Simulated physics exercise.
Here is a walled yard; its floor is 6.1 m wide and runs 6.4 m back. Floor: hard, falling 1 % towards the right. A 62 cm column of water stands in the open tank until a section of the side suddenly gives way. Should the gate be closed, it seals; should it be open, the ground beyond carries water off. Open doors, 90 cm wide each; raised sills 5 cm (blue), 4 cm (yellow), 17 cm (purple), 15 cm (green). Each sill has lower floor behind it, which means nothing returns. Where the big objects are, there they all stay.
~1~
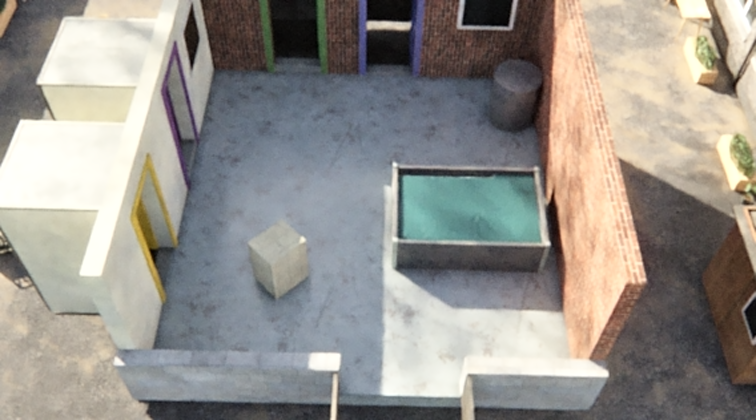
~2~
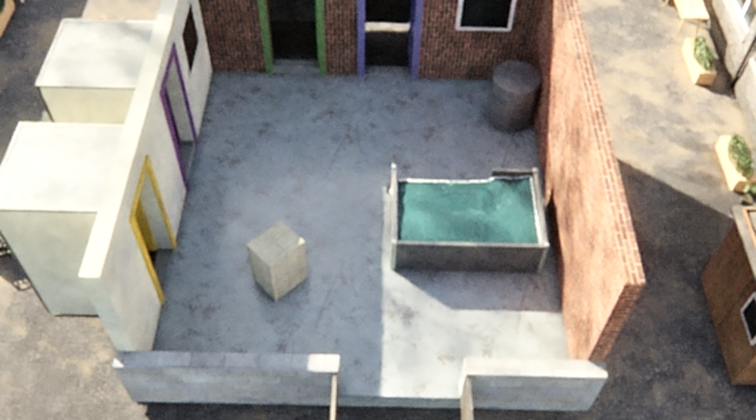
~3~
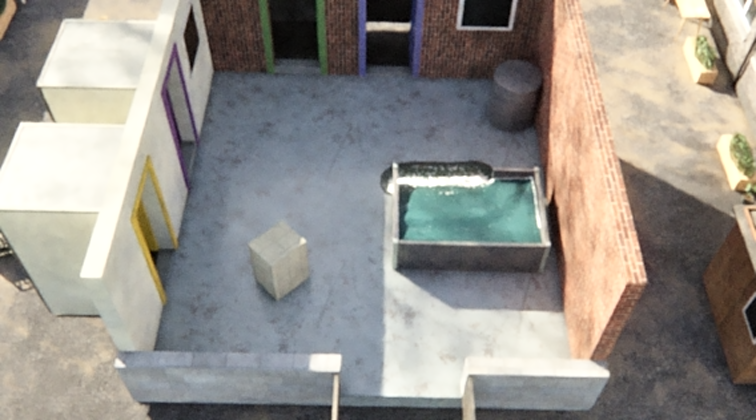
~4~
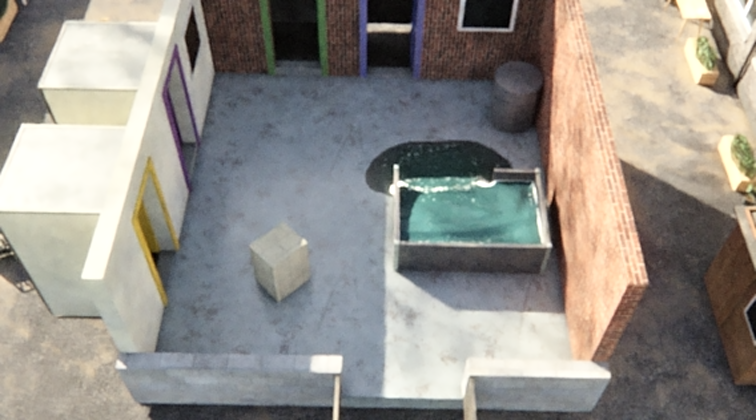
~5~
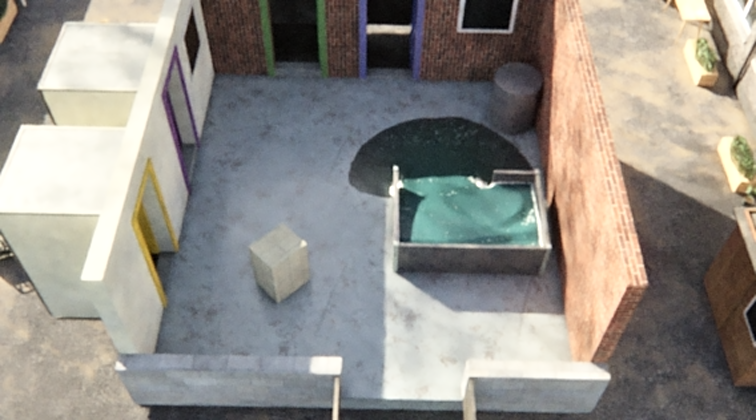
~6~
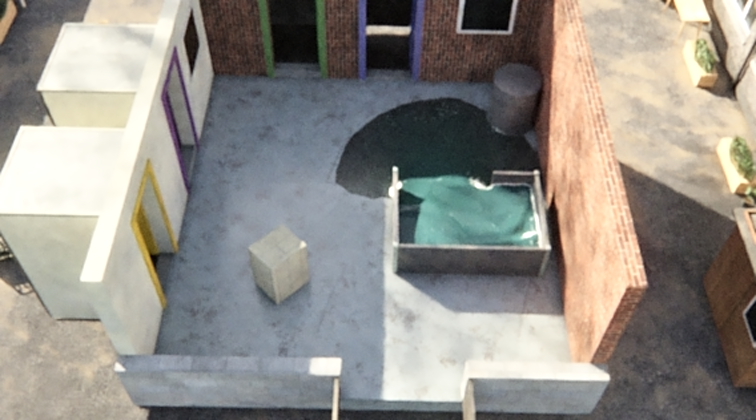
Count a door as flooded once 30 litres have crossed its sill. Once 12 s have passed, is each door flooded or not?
At that moment the blue door is flooded, the yellow door is not flooded, the purple door is not flooded, the green door is not flooded.
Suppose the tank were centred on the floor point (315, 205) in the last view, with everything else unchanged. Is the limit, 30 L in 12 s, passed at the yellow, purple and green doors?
So the yellow door keeps within it, the purple door keeps within it and the green door tops the limit.
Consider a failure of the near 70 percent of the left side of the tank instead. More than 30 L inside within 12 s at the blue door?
So for blue: No.
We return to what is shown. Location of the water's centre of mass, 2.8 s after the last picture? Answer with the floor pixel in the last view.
The water's centre sits at about (415, 146).
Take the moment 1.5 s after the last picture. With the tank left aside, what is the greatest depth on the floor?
It tops out at some 38 cm.
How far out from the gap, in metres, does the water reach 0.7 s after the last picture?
3.4 m.
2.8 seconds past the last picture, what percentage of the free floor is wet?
I'd guess around 40 %.
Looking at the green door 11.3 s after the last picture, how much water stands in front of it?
Depth: ~ 4.0 cm.
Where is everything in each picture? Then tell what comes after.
The first frame shows still water, 62 cm deep, in the open tank at (468, 207).
In the second frame, water pours out on the open tank's far side and has run 0.8 m, to a hidden place; typically 5 cm deep outside, 62 cm at the open tank's back.
In the third frame, the front is at (387, 176), 1.0 m from the gap on the open tank's far side; 1.1 m2 of floor is under water; 61 cm left at the back of the open tank.
In the fourth frame, water pours out on the open tank's far side and has run 1.4 m, to (493, 154); typically 9 cm deep outside, 55 cm at the open tank's back.
In the fifth frame, the front is at (463, 121), 1.9 m from the gap on the open tank's far side; 4.1 m2 of floor is under water; 52 cm left at the back of the open tank.
In the sixth frame, water pours out on the open tank's far side and has run 2.4 m, to (454, 102); typically 5 cm deep outside, 53 cm at the open tank's back.
Then, 0.7 s after the last picture water covers 25 % of the floor and is deepest (36 cm) near (466, 85); blue door 16 cm at the sill, 19 L in, yellow door not reached, purple door not reached, green door not reached.
Then, 1.5 s after the last picture water covers 35 % of the floor and is deepest (38 cm) near (524, 106); blue door 23 cm at the sill, 118 L in, yellow door not reached, purple door not reached, green door 14 cm at the sill, 0 L in.
Then, 2.8 s after the last picture water covers 40 % of the floor and is deepest (27 cm) near (521, 87); blue door 15 cm at the sill, 218 L in, yellow door not reached, purple door not reached, green door 10 cm at the sill, 0 L in.
Then, 6.3 s after the last picture water covers 75 % of the floor and is deepest (10 cm) near (246, 112); blue door 8 cm at the sill, 293 L in, yellow door 2 cm at the sill, 0 L in, purple door 7 cm at the sill, 0 L in, green door 7 cm at the sill, 0 L in.
Then, 11.3 s after the last picture water covers 95 % of the floor and is deepest (7 cm) near (478, 386); blue door 5 cm at the sill, 302 L in, yellow door 4 cm at the sill, 0 L in, purple door 2 cm at the sill, 0 L in, green door 4 cm at the sill, 0 L in.
